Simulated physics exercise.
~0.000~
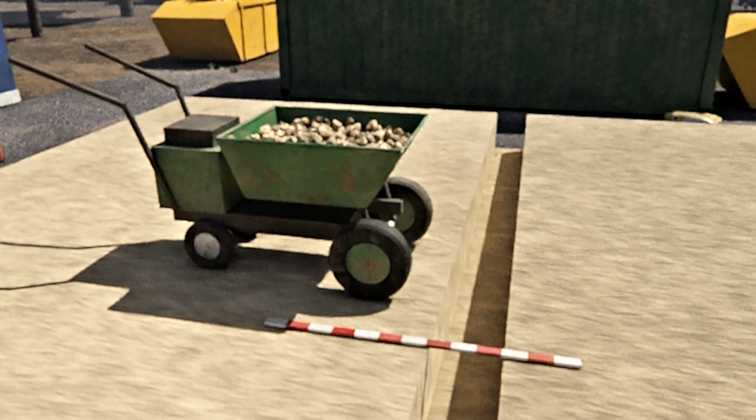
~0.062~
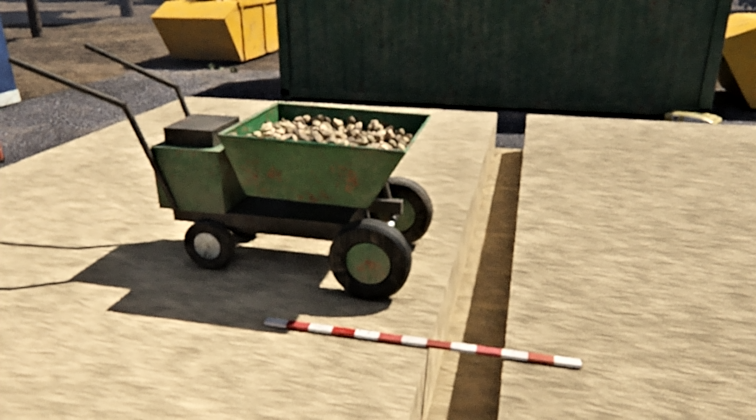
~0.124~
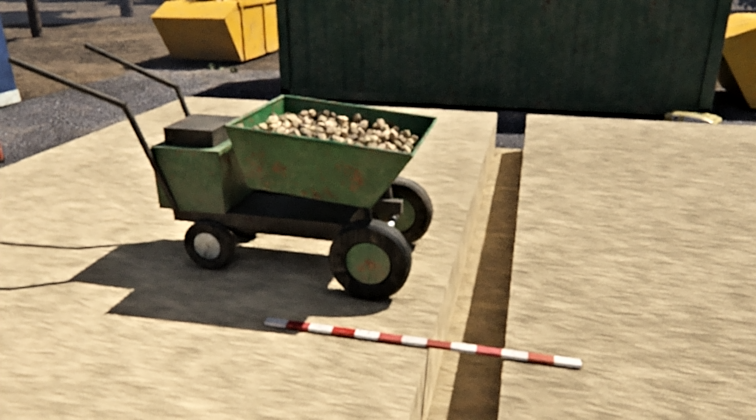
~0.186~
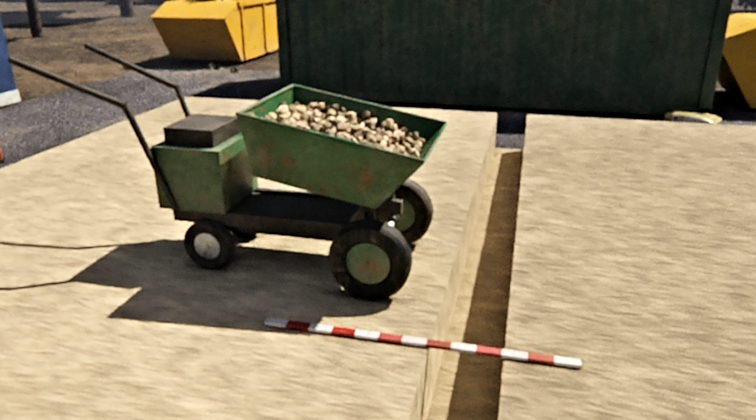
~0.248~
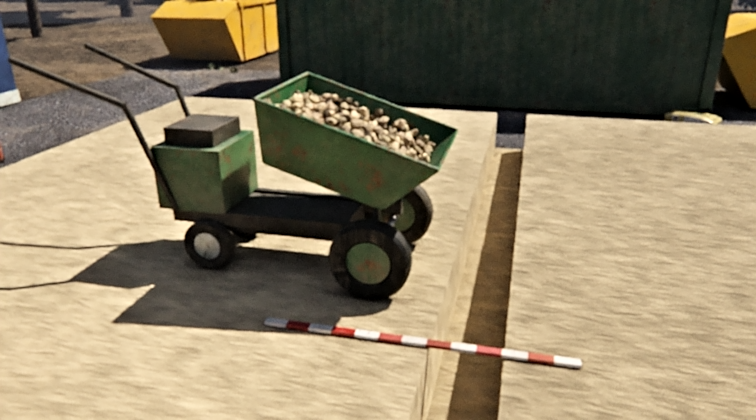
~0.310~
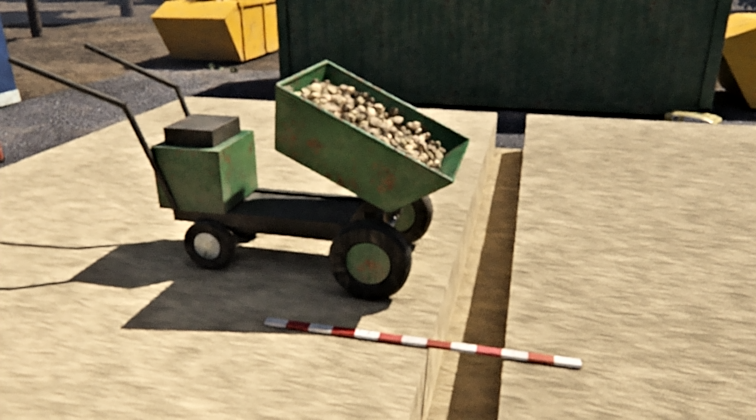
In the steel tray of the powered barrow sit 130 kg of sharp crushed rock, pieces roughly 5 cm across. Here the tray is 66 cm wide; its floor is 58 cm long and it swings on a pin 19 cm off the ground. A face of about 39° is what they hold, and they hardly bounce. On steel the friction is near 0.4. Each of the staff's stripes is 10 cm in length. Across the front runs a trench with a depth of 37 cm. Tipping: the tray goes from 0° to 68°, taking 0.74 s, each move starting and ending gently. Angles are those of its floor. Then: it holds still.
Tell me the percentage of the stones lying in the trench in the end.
Close to 14 %.
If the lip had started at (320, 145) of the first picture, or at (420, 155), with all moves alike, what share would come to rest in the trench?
I'd expect close to 50 per cent at the first and 5 per cent at the second.
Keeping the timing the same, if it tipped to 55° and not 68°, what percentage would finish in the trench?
Then about 5 per cent.
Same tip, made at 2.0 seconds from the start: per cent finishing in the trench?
In that case some 25 per cent.
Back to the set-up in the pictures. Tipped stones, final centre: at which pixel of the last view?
Middle at around (549, 284), I'd say.
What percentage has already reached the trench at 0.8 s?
Some 0 per cent.
After 0.6 s the floor is at 57°; 100 % in the tray; the foremost stones are at (476, 207).
After 0.8 s the floor is at 68°; 84 % in the tray, 1 % in the trench, 15 % past the trench; the foremost stones are at (563, 292).
After 1.2 s the floor is at 68°; 53 % in the tray, 2 % in the trench, 45 % past the trench; the foremost stones are at (700, 304).
After 3.1 s the floor is at 68°; 39 % in the tray, 14 % in the trench, 46 % past the trench; the foremost stones are past the picture's edge.
